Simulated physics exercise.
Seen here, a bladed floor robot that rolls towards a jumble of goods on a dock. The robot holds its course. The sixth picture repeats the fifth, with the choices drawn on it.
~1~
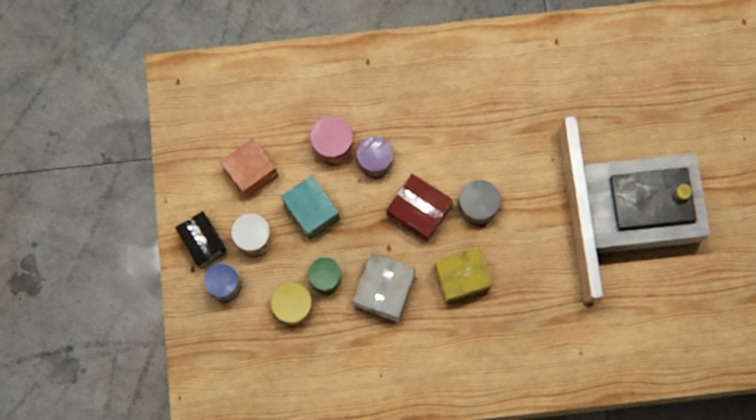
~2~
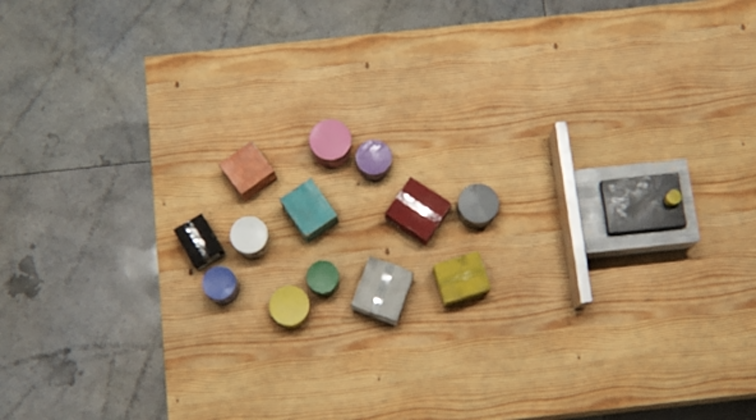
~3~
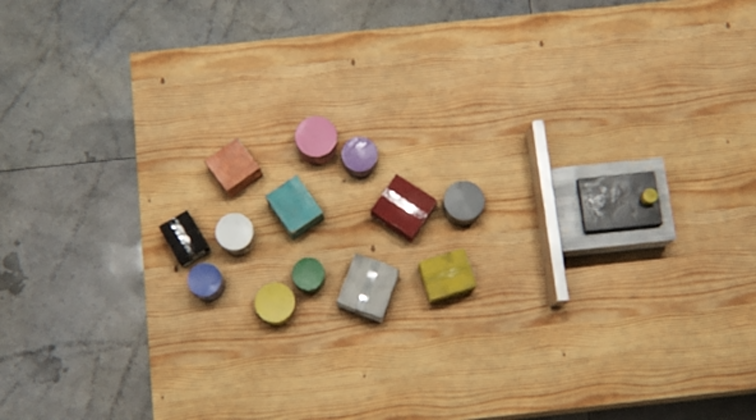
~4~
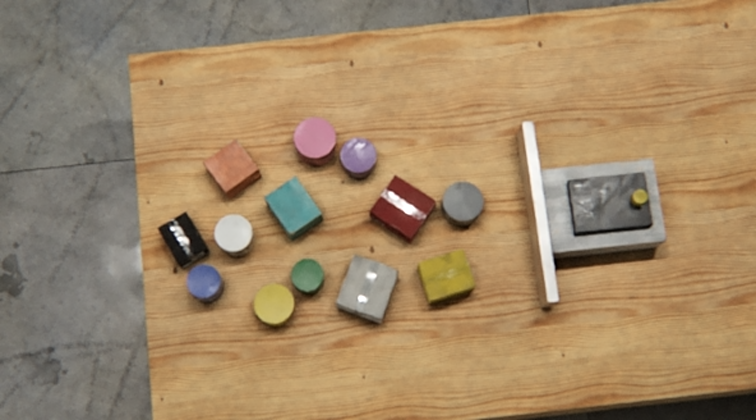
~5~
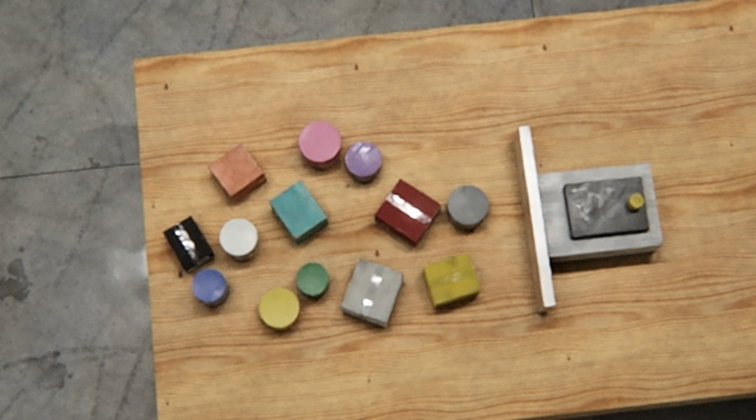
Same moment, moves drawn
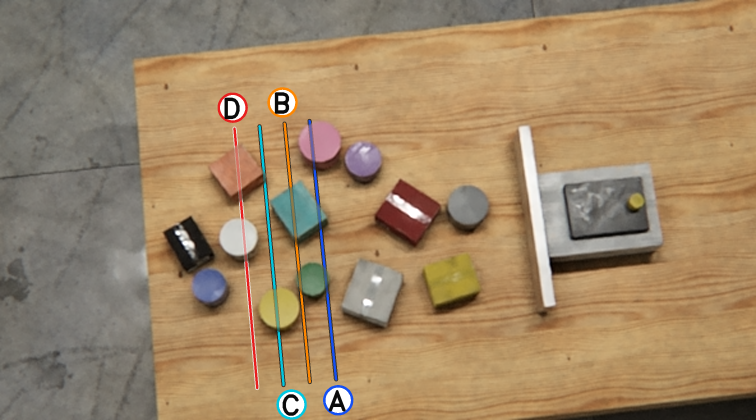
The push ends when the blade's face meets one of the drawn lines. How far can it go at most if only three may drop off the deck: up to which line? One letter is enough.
No farther than C.
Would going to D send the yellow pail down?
Yes.
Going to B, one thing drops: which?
It is the black parcel.
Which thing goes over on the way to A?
The black parcel.
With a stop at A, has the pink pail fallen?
By then, no.
On the marked copy, A at (323, 247); B at (297, 250); C at (271, 252); D at (246, 255).
Following C. Soon after the start, robot (506, 218); white box (365, 296); yellow box (417, 283).
Later, robot (411, 228); black parcel (161, 250); white pail (196, 251).
In the end, robot (337, 236); white pail over the edge; black parcel over the edge; two fallen.
As for the rest, A is within the limit but short; B is within the limit but short; D drops five.
